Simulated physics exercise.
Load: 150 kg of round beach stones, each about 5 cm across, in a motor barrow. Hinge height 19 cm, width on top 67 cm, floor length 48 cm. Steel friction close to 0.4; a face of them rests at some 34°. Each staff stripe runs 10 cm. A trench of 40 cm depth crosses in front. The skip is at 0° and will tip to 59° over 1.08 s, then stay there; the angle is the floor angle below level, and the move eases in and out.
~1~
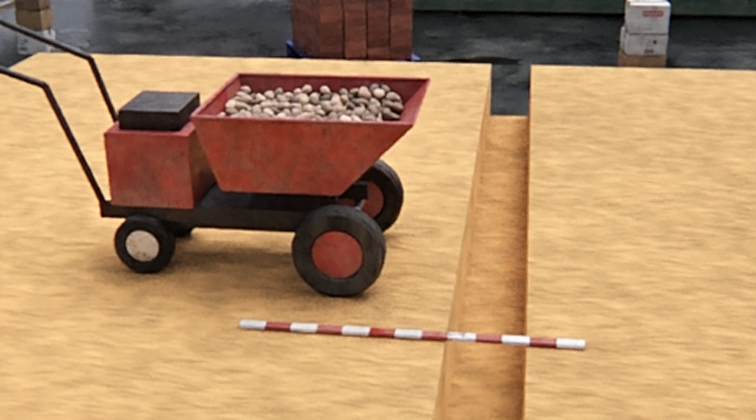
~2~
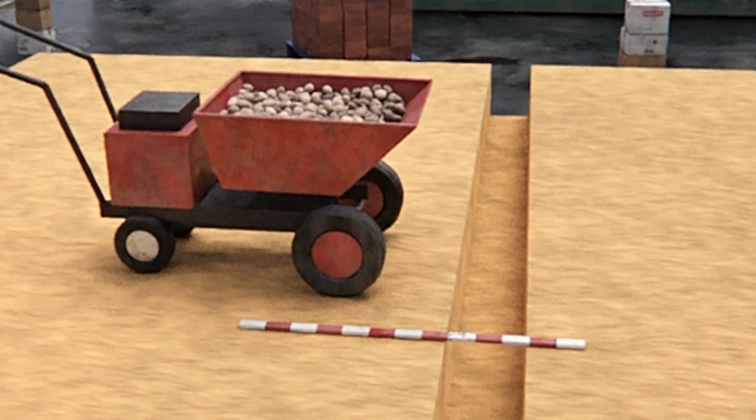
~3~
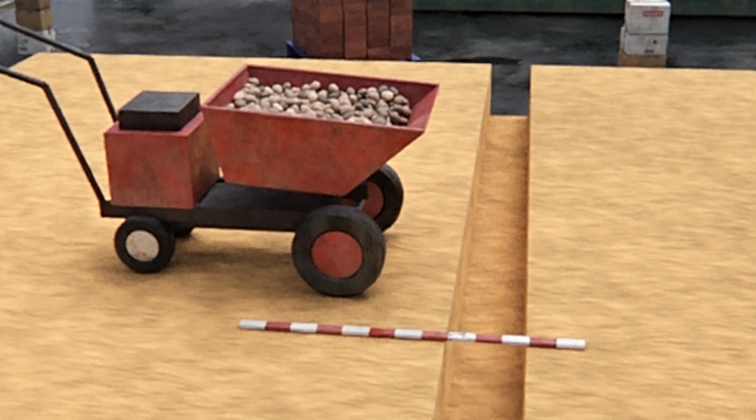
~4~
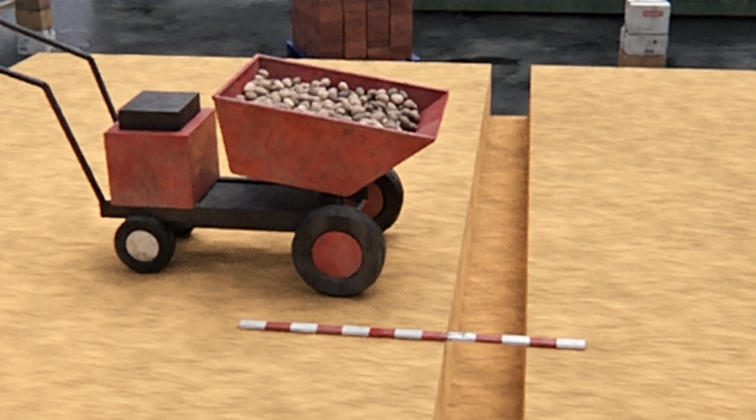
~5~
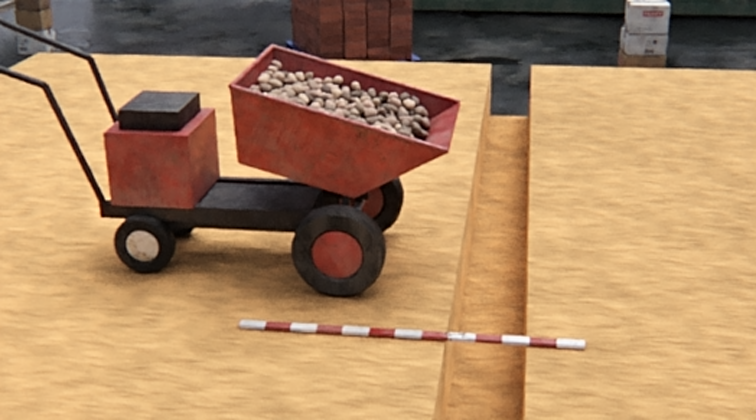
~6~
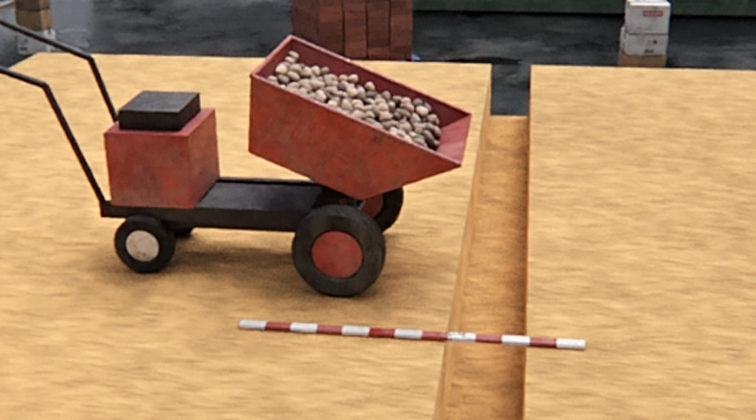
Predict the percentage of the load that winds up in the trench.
My prediction is about 48 per cent.
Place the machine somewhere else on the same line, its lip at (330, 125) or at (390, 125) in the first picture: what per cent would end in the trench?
The first start gives about 90 per cent, the second about 65.
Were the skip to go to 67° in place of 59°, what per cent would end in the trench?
In that case around 45 percent.
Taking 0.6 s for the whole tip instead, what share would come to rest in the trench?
I'd put it at some 40 in a hundred.
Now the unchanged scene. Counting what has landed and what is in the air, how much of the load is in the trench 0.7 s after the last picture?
Around 10 per cent of it, at that instant.
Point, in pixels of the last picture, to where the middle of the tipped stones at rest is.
Their centre sits close to (536, 270).
Then, 0.4 s after the last picture the floor is at 50°, 100 % in the skip; the foremost stones are at (486, 196).
Then, 0.7 s after the last picture the floor is at 59°, 77 % in the skip, 8 % in the trench, 16 % past the trench; the foremost stones are at (582, 278).
Then, 1.1 s after the last picture the floor is at 59°, 39 % in the skip, 13 % in the trench, 48 % past the trench; the foremost stones are at (707, 285).
Then, 3.0 s after the last picture the floor is at 59°, 0 % in the skip, 48 % in the trench, 52 % past the trench; the foremost stones are past the picture's edge.
